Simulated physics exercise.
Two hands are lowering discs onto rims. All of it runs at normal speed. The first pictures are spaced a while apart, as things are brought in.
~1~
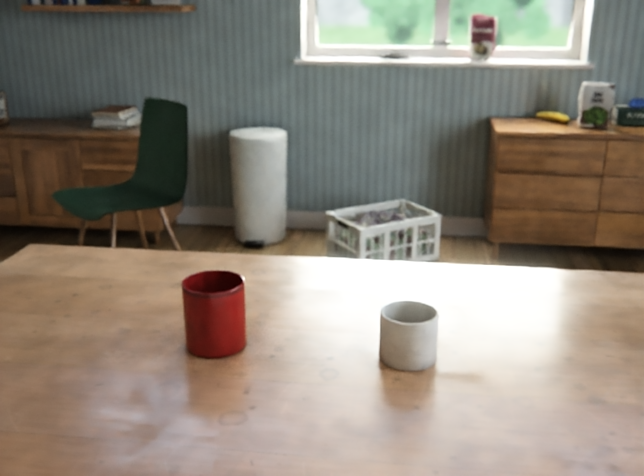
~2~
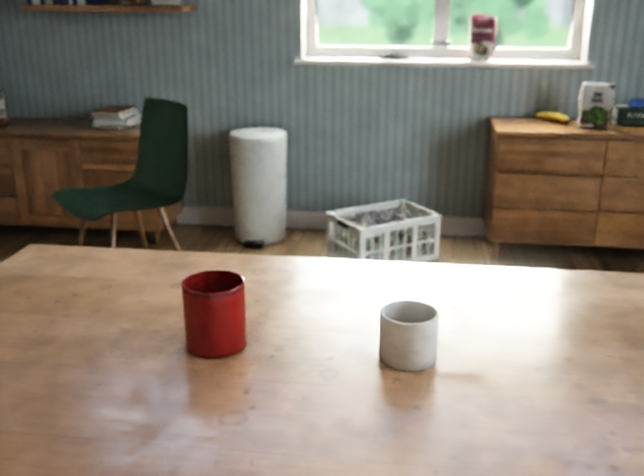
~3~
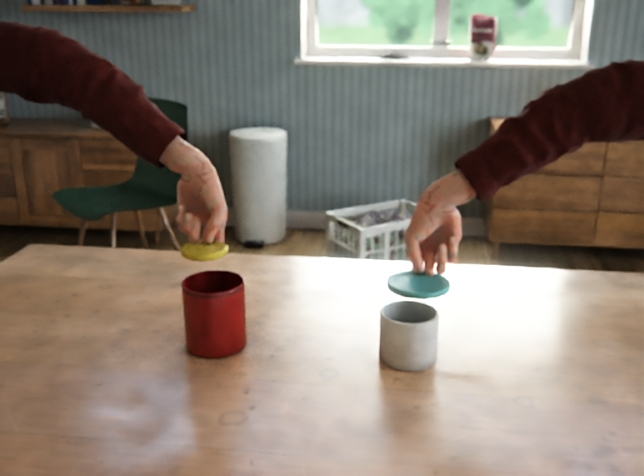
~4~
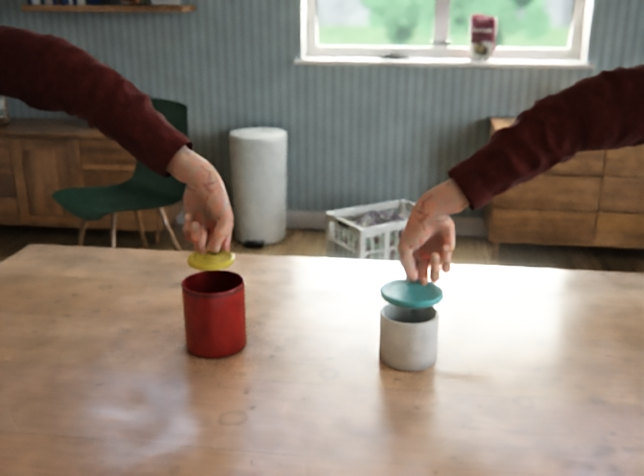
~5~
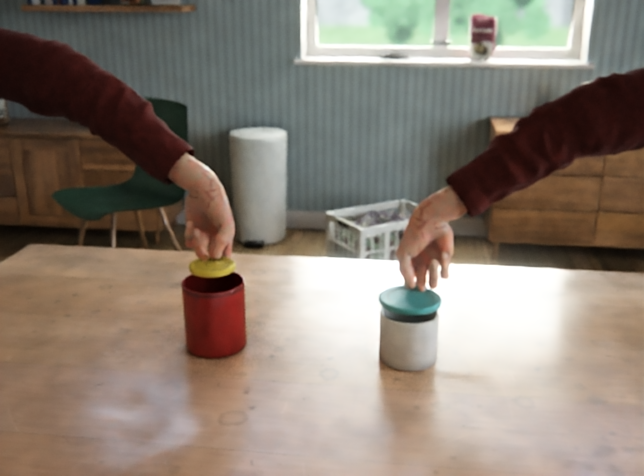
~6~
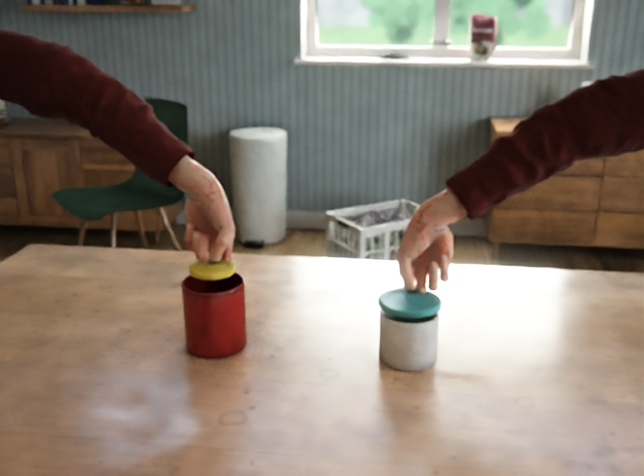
At the start, a red cup and a smaller pale cup stand open and still on a wooden table. Two hands in dark red sleeves then appear, holding a yellow disc above the red cup and a turquoise disc above the pale one, and lower them a short way onto the rims, fingers still touching them.
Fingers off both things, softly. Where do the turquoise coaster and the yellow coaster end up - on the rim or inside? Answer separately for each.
Turquoise coaster: On the rim; yellow coaster: Inside.
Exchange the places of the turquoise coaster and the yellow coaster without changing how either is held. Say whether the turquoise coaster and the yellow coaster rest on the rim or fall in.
Swapped, the turquoise coaster is held up and the yellow coaster slides in.
Then, 0.14 s after the last picture, turquoise coaster sitting on the rim near (410, 309); yellow coaster moved about its own width near (214, 298).
At rest, the turquoise coaster covers the opening, near (410, 309); the yellow coaster drops inside, near (216, 339).
